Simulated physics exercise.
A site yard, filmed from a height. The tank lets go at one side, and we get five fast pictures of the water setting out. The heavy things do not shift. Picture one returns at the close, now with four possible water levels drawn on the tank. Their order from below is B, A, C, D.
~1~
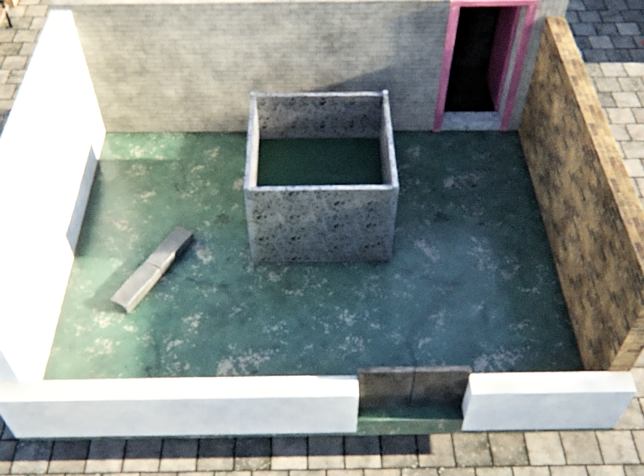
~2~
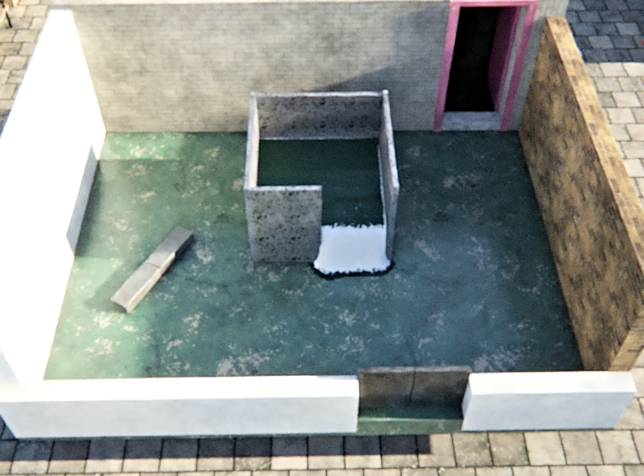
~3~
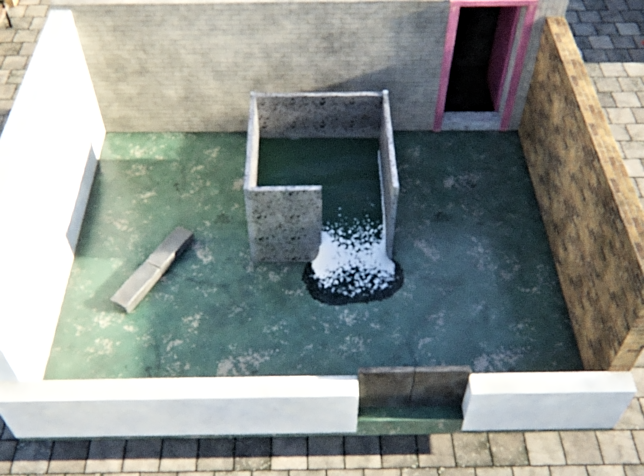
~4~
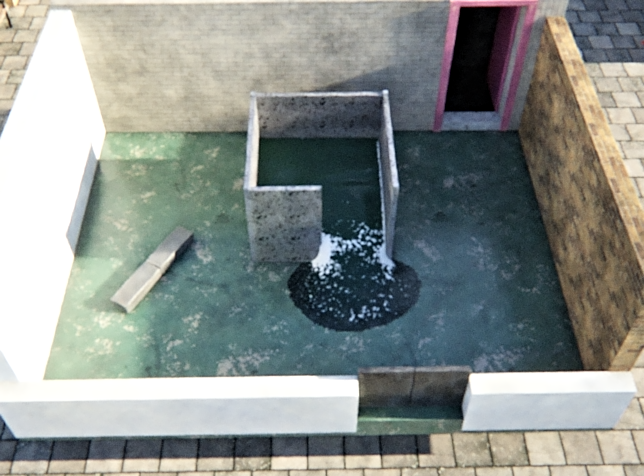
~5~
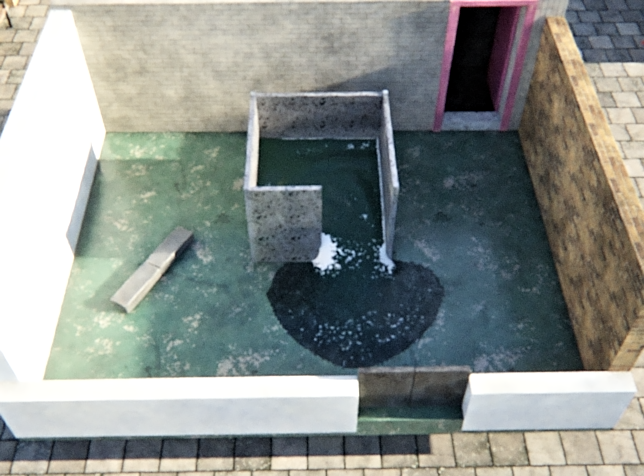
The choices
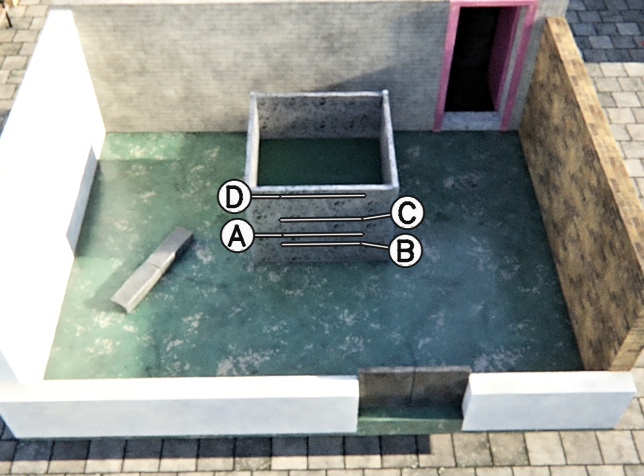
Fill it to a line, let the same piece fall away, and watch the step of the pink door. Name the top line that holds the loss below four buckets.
C.
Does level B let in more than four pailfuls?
No, not at all.
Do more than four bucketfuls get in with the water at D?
Yes, that goes wrong.
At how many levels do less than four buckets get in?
Three of the four.
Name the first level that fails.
That would be D.
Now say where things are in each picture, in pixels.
Water in the tank at rest, its middle at (320, 179); foot of the pink doorway at (470, 130); shut gate at (414, 372).
Water covers 1 % of the ground and shows as far out as (318, 267).
Water covers 3 % of the ground and shows as far out as (328, 297).
Water covers 5 % of the ground and shows as far out as (343, 325).
Water covers 9 % of the ground and shows as far out as (324, 337).
On the marked copy, A at (322, 234); B at (322, 243); C at (321, 219); D at (321, 195); from the bottom up B, A, C, D.
For level A, nothing gets over.
For level B, nothing gets over.
For level C, a splash gets over, under a bucket.
For level D, about 10 bucketfuls get in.
